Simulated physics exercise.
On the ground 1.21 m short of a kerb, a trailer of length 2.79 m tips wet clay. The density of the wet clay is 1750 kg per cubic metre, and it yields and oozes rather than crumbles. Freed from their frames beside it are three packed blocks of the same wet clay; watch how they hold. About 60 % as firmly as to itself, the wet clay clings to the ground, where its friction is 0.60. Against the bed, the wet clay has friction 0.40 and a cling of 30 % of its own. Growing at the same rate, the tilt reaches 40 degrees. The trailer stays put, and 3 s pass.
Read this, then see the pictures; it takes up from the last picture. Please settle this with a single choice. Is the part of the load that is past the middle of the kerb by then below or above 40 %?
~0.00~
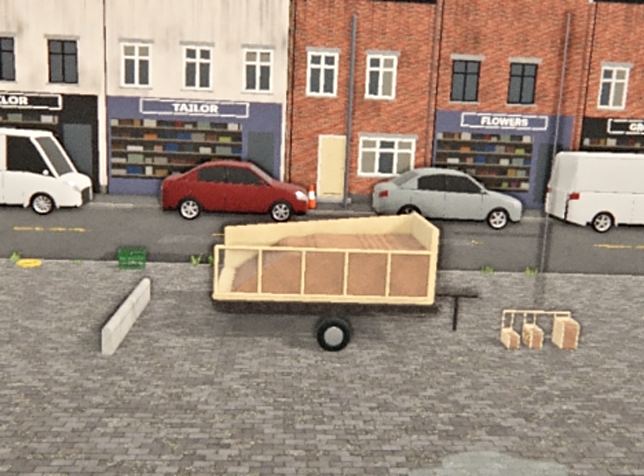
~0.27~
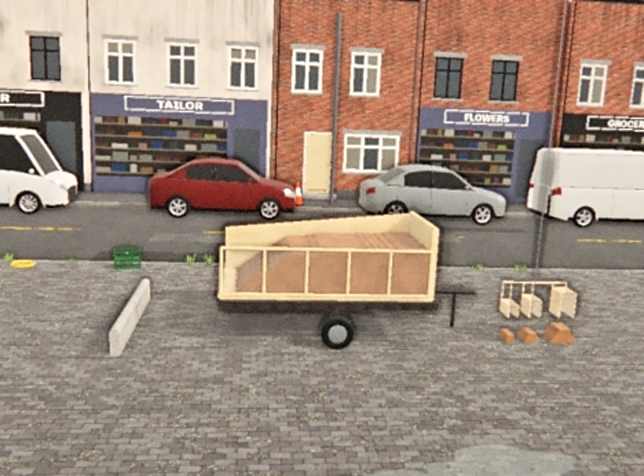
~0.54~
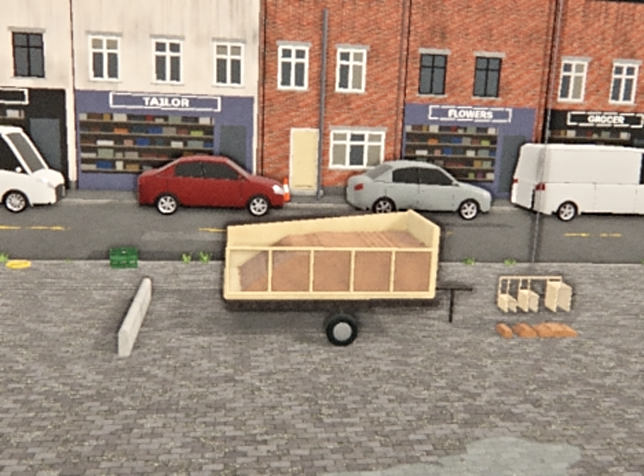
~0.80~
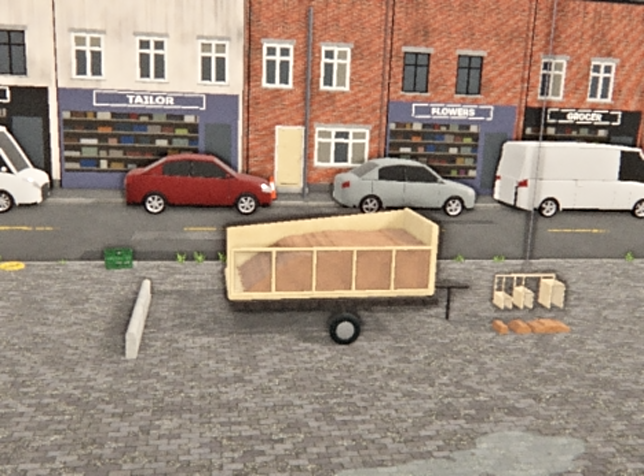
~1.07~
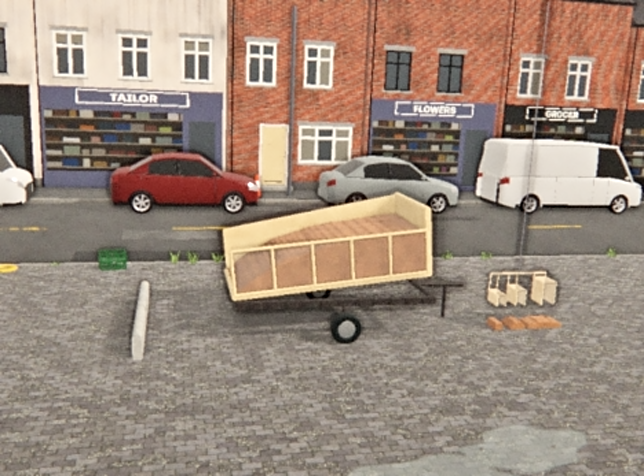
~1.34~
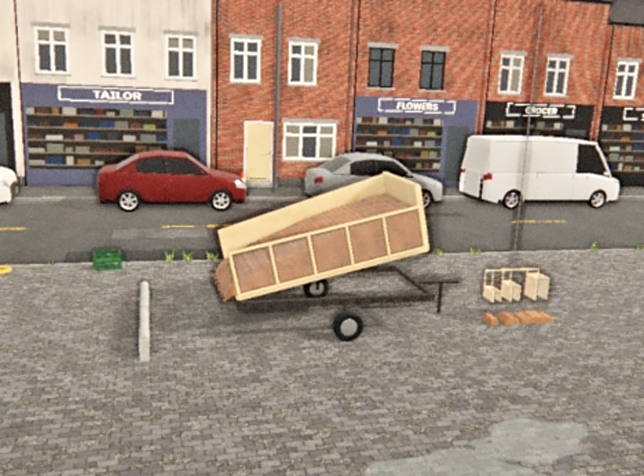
The part of the load that is past the middle of the kerb by then comes out above.
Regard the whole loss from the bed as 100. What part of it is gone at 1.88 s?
Around 20 per cent.
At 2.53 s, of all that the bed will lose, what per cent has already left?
It comes to about 60 percent.
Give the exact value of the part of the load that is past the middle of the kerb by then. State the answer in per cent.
Close to 45 in a hundred.
By 1.88 s, the tilt is 27 degrees, 81 % is on the bed and 0 % past the kerb's middle.
By 2.53 s, the tilt is 40 degrees, 37 % is on the bed and 5 % past the kerb's middle.
By 3.17 s, the tilt is 40 degrees, 4 % is on the bed and 36 % past the kerb's middle.
By 3.81 s, the tilt is 40 degrees, none is on the bed and 45 % past the kerb's middle.
By 5.51 s, at the end, the tilt is 40 degrees, none is on the bed and 45 % past the kerb's middle.
